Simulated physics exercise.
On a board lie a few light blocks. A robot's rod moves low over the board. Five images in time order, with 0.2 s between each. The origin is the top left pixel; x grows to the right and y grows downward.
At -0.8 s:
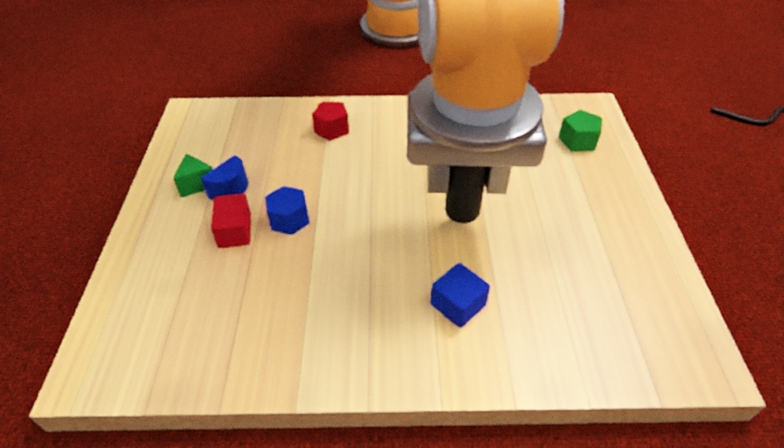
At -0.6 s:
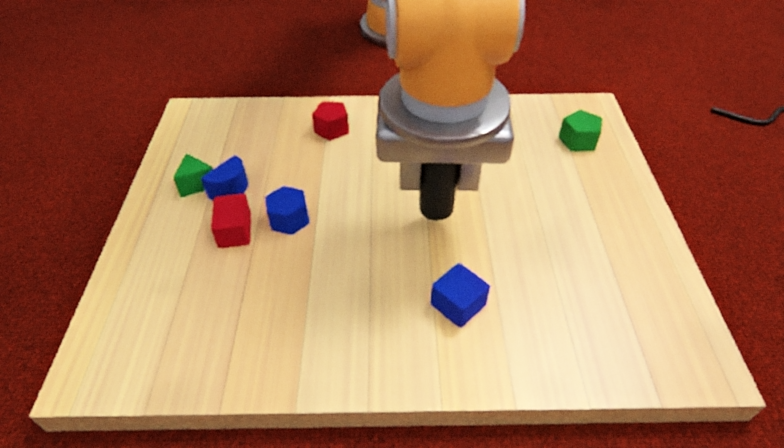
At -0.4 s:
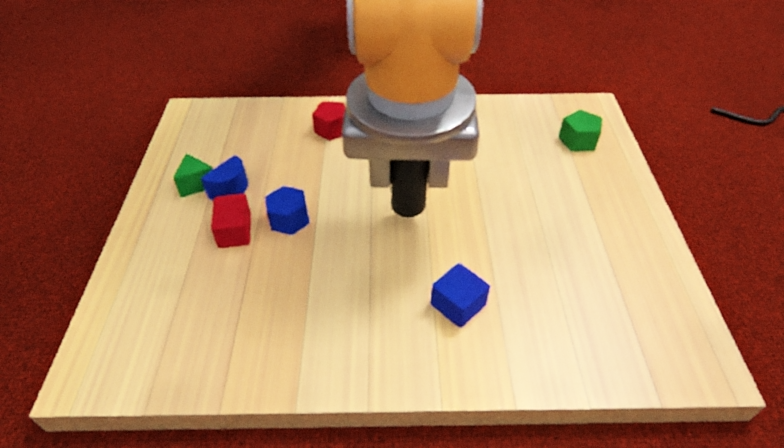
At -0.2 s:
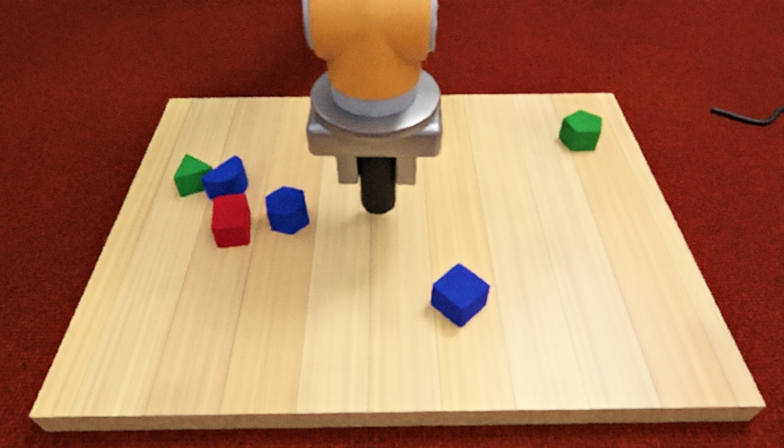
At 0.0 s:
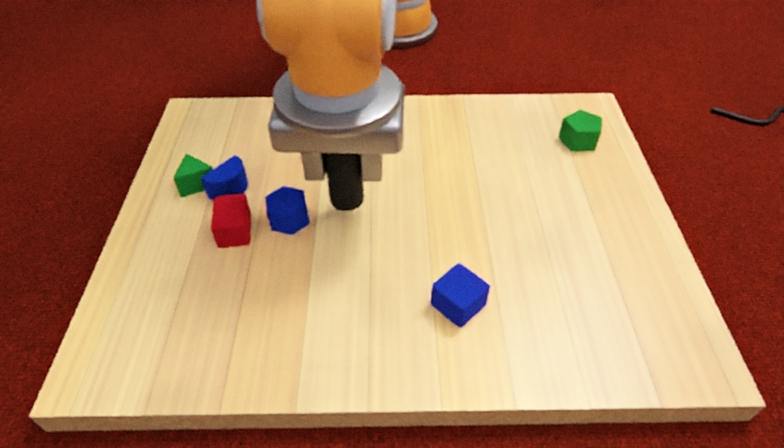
Robot arm with a black rod moving steadily left above a wooden board, while the scattered red, blue and green blocks stay still.
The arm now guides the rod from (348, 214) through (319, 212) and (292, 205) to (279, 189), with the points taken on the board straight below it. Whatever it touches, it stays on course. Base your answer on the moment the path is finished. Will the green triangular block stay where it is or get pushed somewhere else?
By the end it is where it was.
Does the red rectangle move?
That would be a yes.
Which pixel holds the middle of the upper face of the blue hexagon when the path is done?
I'd say the blue hexagon ends with its top centre at (251, 197).
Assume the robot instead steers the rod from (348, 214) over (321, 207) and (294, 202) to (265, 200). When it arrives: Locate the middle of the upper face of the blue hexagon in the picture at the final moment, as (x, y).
It will likely be found at (253, 207).
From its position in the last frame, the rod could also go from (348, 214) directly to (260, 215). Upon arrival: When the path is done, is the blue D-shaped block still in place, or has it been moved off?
It will be resting on its spot.
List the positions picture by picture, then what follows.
Lower end of the rod (462, 212), tops of blocks, green triangular block (190, 165), red rectangle (229, 210), blue hexagon (285, 200), in the first frame.
Rod (436, 210), blocks as before, in the second frame.
Rod (408, 207), blocks as before, in the third frame.
Rod (379, 204), blocks as before, in the fourth frame.
Rod (347, 200), green triangular block (190, 165), red rectangle (229, 210), blue hexagon (285, 200), in the fifth frame.
The first path, step by step. Halfway along, rod (302, 197); blue hexagon (265, 201), turned 15° anticlockwise.
At the end, rod (276, 176); green triangular block not moved; red rectangle (217, 213), turned 25° anticlockwise; blue hexagon (251, 197), turned 25° anticlockwise.
